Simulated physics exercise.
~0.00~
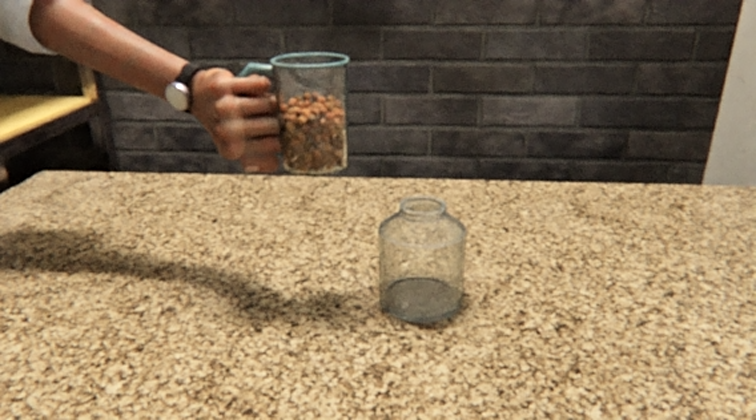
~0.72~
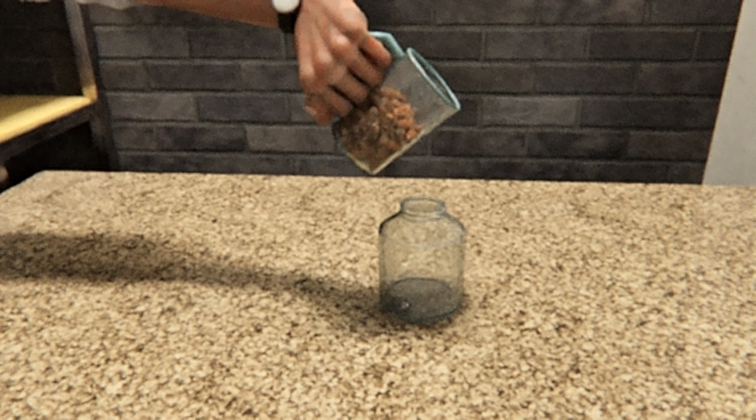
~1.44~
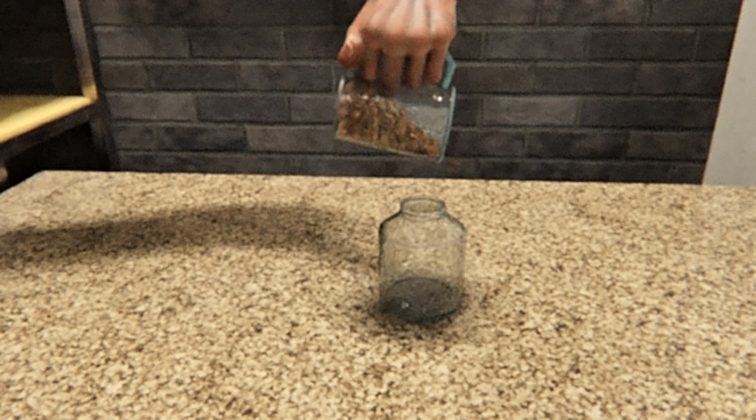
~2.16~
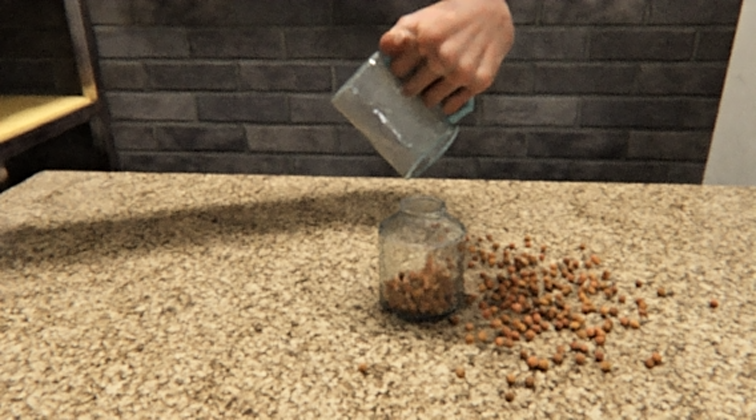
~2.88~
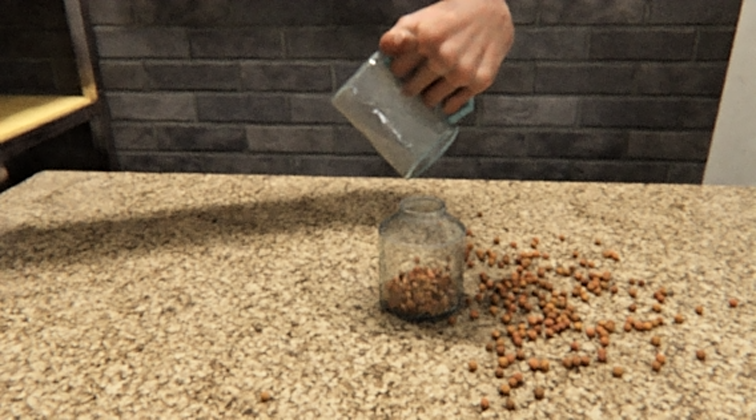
A hand tips a clear cup over a jar, spilling most brown balls across the counter.
